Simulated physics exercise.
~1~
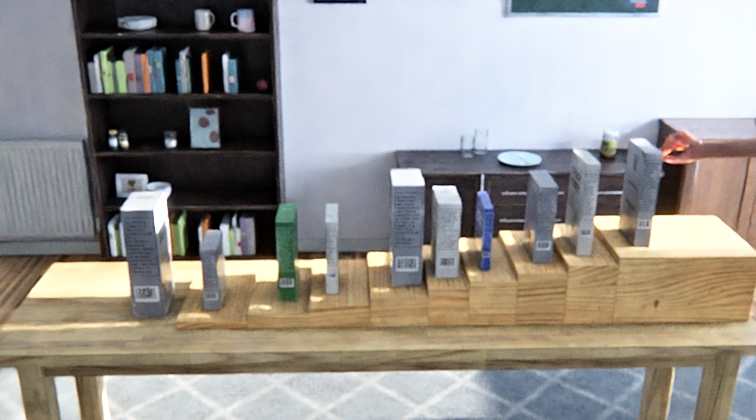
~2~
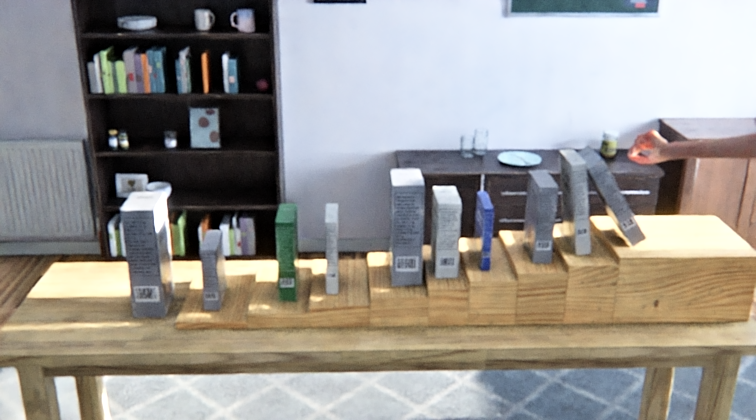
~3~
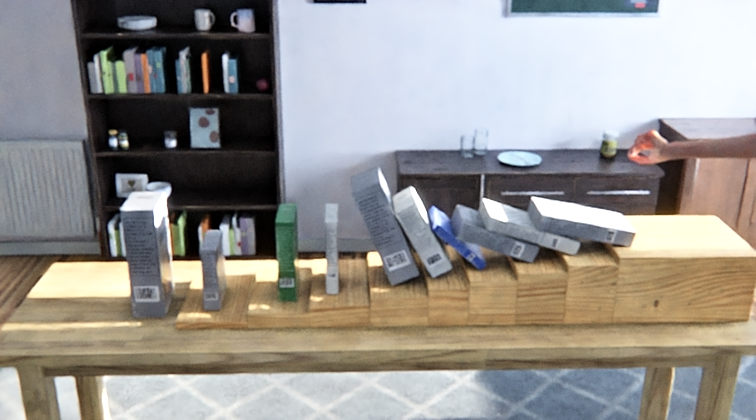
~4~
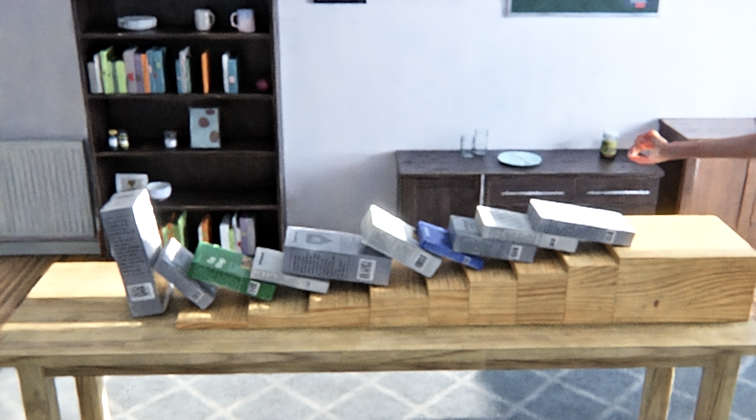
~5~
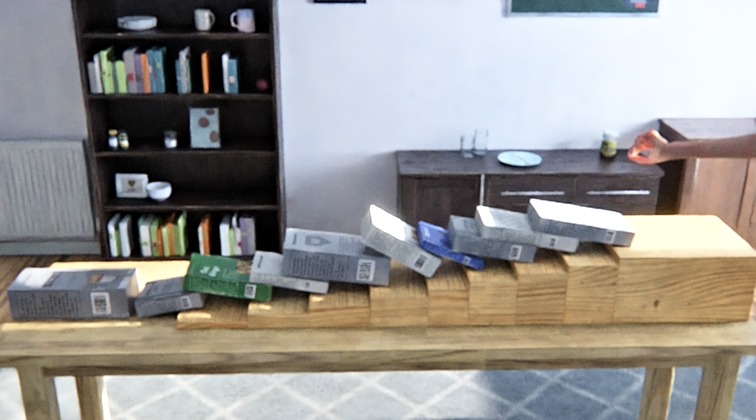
Upright boxes on low wooden steps toppling one after another from right to left beside a reaching hand, until none stands.
